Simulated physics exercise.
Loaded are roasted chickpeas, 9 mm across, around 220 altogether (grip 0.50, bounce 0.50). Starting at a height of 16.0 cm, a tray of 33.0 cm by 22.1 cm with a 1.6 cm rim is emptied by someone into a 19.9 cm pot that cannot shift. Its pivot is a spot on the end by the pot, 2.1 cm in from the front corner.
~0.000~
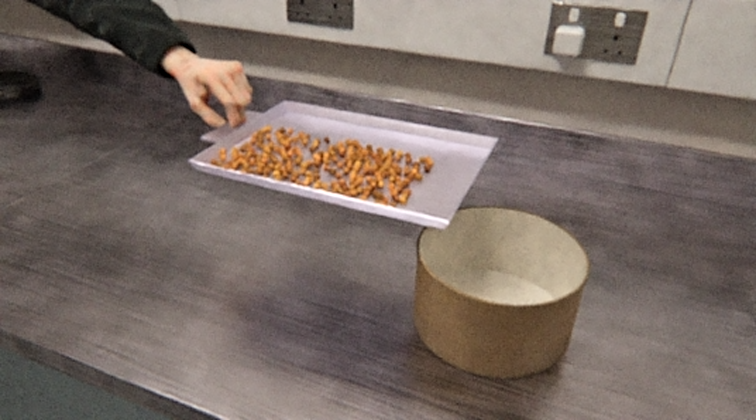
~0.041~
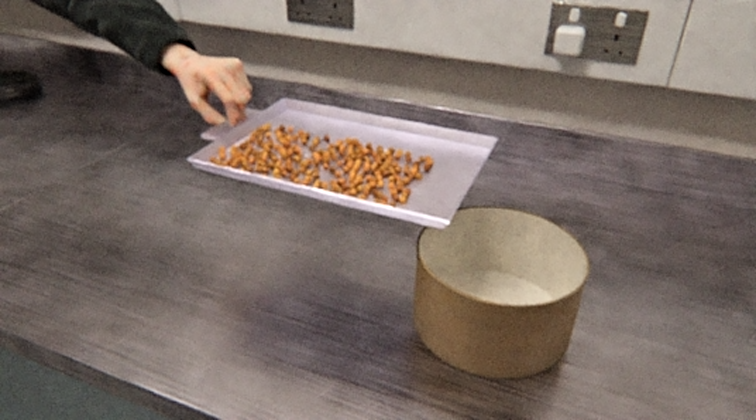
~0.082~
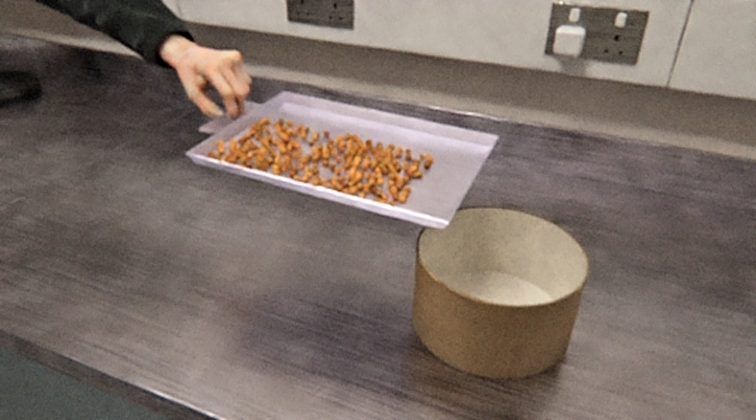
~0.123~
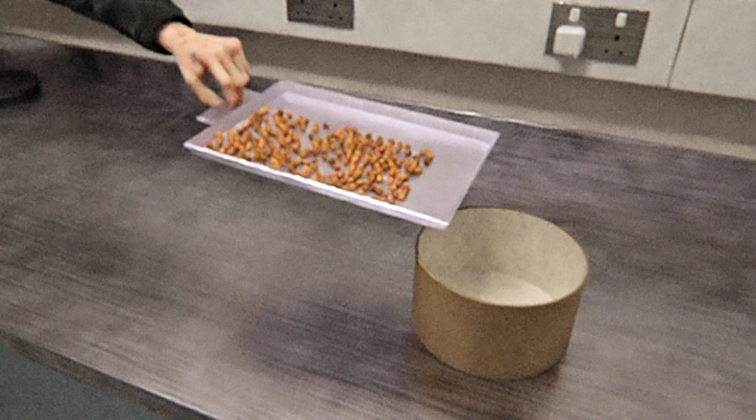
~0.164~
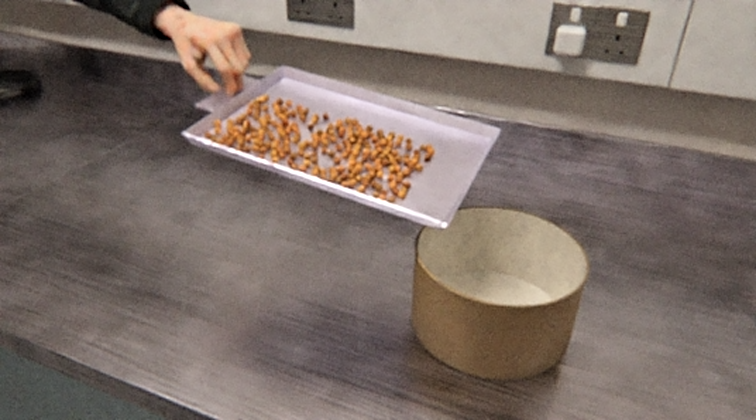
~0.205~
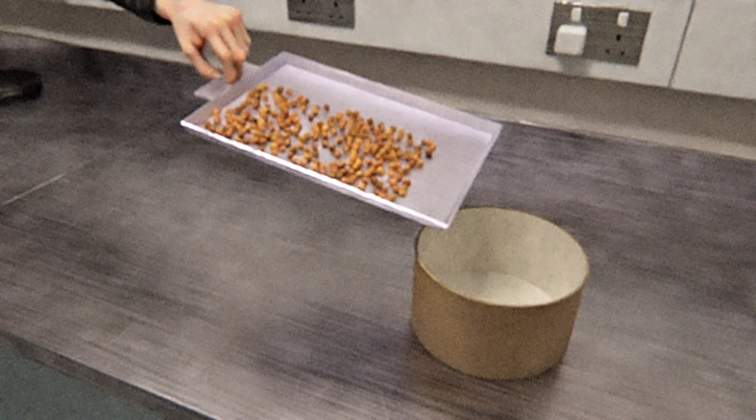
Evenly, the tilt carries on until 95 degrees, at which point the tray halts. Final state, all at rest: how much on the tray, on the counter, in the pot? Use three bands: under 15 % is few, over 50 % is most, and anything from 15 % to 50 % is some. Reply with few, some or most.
Left on the tray: Few, counter: Some, pot: Most.
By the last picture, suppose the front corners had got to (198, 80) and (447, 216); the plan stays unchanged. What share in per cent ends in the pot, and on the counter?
Per cent by place - pot 70, counter 30.
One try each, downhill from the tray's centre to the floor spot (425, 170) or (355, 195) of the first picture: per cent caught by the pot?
Roughly 65 % for the first direction, roughly 20 % for the second.
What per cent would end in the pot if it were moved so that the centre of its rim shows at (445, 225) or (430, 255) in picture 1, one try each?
30 and 100 %.
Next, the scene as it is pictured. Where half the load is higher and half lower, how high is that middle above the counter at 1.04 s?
About 4 centimetres.
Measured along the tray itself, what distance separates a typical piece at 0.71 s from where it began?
Around 12 centimetres.
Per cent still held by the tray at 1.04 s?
It comes to near 25 per cent.
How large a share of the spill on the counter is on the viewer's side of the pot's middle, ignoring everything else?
Roughly 100 per cent.
After 0.71 s, tilt 51 degrees; the tray holds 95 %, the pot 0 %.
After 1.04 s, tilt 77 degrees; the tray holds 25 %, the pot 40 %.
After 1.47 s, tilt 95 degrees; the tray holds 0 %, the pot 70 %.
At rest (2.0 s), tray 0 %, counter 30 %, pot 70 %.
